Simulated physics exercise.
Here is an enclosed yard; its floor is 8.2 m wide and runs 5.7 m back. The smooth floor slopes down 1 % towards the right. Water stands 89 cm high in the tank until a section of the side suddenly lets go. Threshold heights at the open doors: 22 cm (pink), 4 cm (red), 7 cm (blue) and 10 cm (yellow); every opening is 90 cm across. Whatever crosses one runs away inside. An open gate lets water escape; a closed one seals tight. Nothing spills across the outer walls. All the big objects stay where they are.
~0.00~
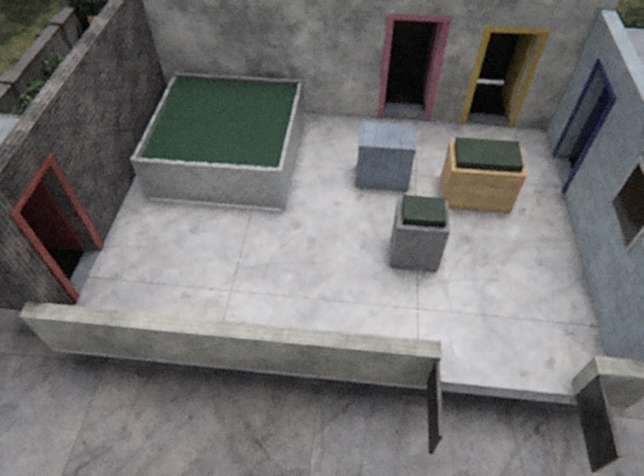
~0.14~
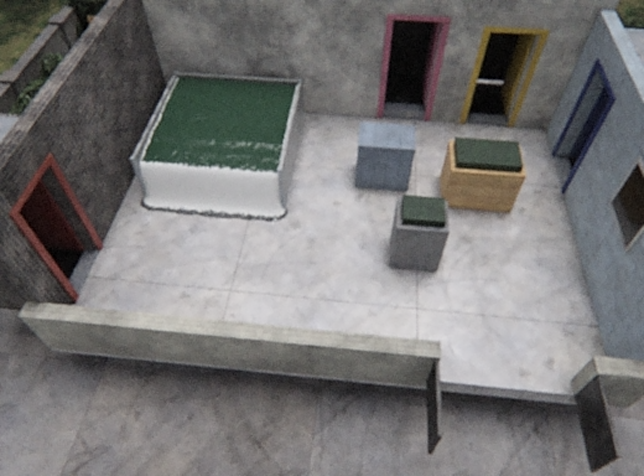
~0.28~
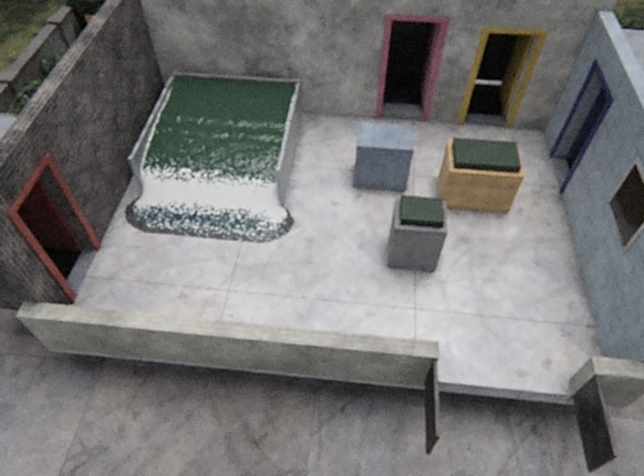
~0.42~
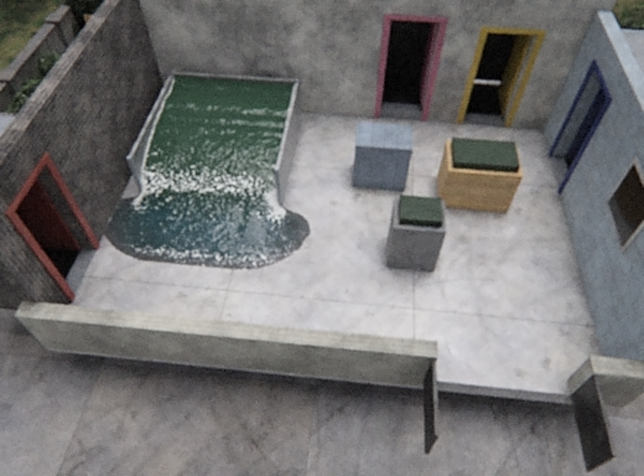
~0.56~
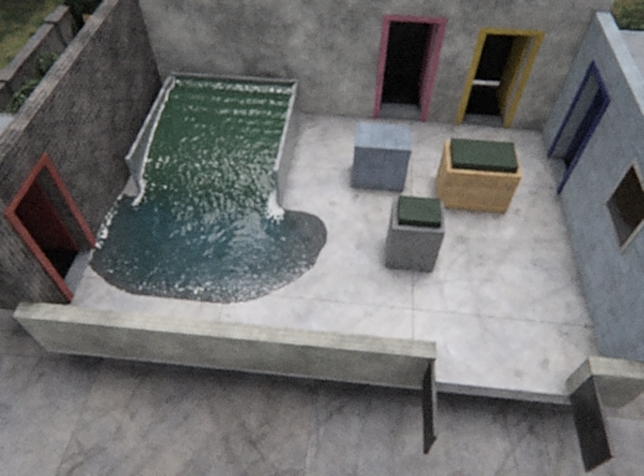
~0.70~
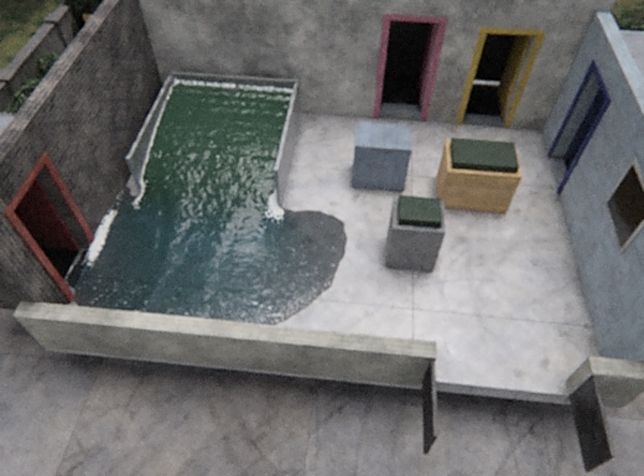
An enclosed yard with a pale floor and grey walls is seen from high above, the view staying still throughout. A tank of green water stands at the back left, with blue, yellow and grey blocks to its right and red, pink, yellow and blue doorways around. The tank's front gives way and water pours out, foaming, then spreads darkly forward to the low front wall, leftward to the red doorway, and rightward.
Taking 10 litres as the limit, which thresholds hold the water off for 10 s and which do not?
Door by door: At the pink door it stays under the limit; at the red door it passes the limit; at the blue door it exceeds the limit; at the yellow door it exceeds the limit.
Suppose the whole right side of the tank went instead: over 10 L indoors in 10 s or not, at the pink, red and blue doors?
Then: Pink over, red over, blue past it.
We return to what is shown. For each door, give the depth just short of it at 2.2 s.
Depths in cm: Pink 0, red 35, blue 0, yellow 0.
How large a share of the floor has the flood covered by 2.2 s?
Near 40 per cent is wet.
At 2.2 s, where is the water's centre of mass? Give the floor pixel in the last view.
Around (218, 236).
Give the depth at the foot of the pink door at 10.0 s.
Roughly 10.5 cm deep.
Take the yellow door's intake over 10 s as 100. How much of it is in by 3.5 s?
About 0 per cent.
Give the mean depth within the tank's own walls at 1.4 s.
Some 48 cm.
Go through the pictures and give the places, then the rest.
The first picture shows still water, 89 cm deep, in the tank at (224, 121).
In the second picture, the front is at (145, 199), 1.3 m from the gap at (213, 191); 0.6 m2 of floor is under water; 89 cm left at the back of the tank.
In the third picture, water pours out at (211, 192) and has run 1.5 m, to (130, 213); typically 17 cm deep outside, 89 cm at the tank's back.
In the fourth picture, the front is at (108, 227), 1.9 m from the gap at (210, 193); 4.1 m2 of floor is under water; 89 cm left at the back of the tank.
In the fifth picture, the front is at (310, 263), 2.3 m from the gap at (209, 194); 6.8 m2 of floor is under water; 83 cm left at the back of the tank.
In the sixth picture, water pours out at (210, 194) and has run 2.9 m, to a hidden place; typically 10 cm deep outside, 75 cm at the tank's back.
After 1.4 s water covers 35 % of the floor and is deepest (62 cm) near (59, 326); pink door not reached, red door 15 cm at the sill, 17 L in, blue door not reached, yellow door not reached.
After 2.2 s water covers 40 % of the floor and is deepest (56 cm) near (178, 327); pink door not reached, red door 35 cm at the sill, 145 L in, blue door not reached, yellow door not reached.
After 3.5 s water covers 60 % of the floor and is deepest (35 cm) near (588, 327); pink door not reached, red door 28 cm at the sill, 495 L in, blue door not reached, yellow door not reached.
After 6.0 s water covers 90 % of the floor and is deepest (33 cm) near (539, 132); pink door 4 cm at the sill, 0 L in, red door 12 cm at the sill, 722 L in, blue door 8 cm at the sill, 1 L in, yellow door 18 cm at the sill, 19 L in.
After 10.0 s water covers 100 % of the floor and is deepest (16 cm) near (545, 155); pink door 10 cm at the sill, 0 L in, red door 5 cm at the sill, 766 L in, blue door 14 cm at the sill, 42 L in, yellow door 13 cm at the sill, 80 L in.
